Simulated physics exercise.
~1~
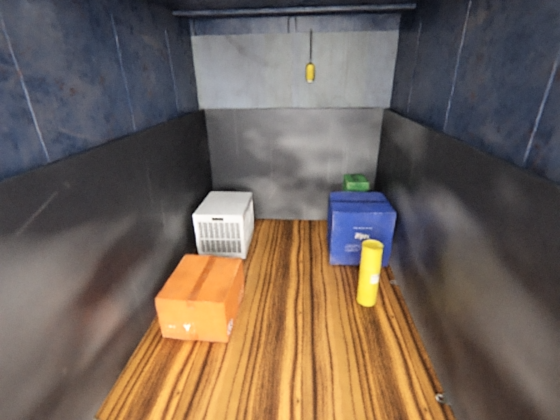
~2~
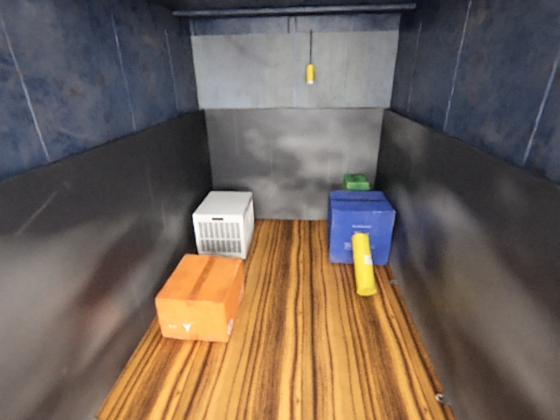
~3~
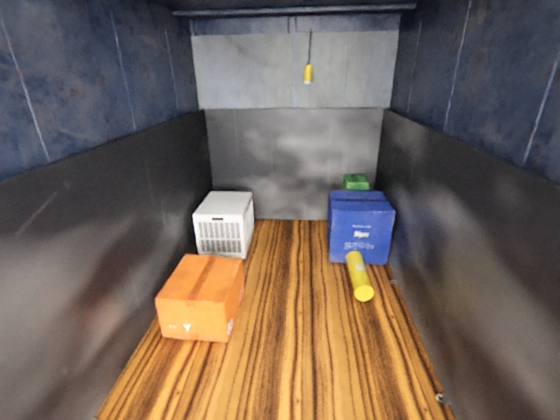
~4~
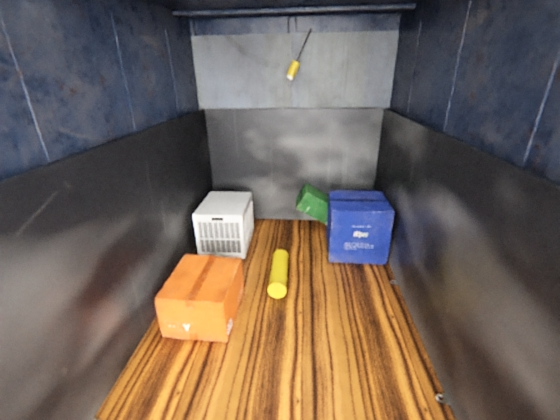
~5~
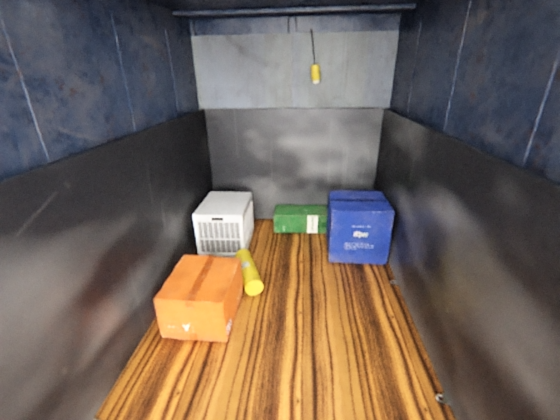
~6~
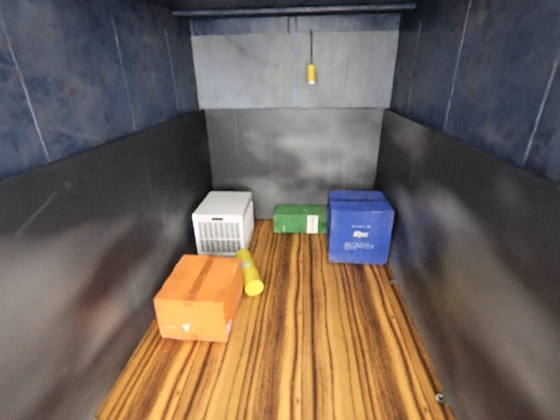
The clip opens on a load bay with a wood-patterned floor, where an orange box and a white chest sit on the left, a blue box stands on the right with a green box behind it, and a yellow canister stands upright in front. The canister tips back against the blue box, then lies down on the floor. Next it moves left across the boards as the green box leans out from behind the blue one, while a yellow object hanging above swings. The canister stops beside the orange box, and the green box lands on its side. Both stay there, with the other three still standing.
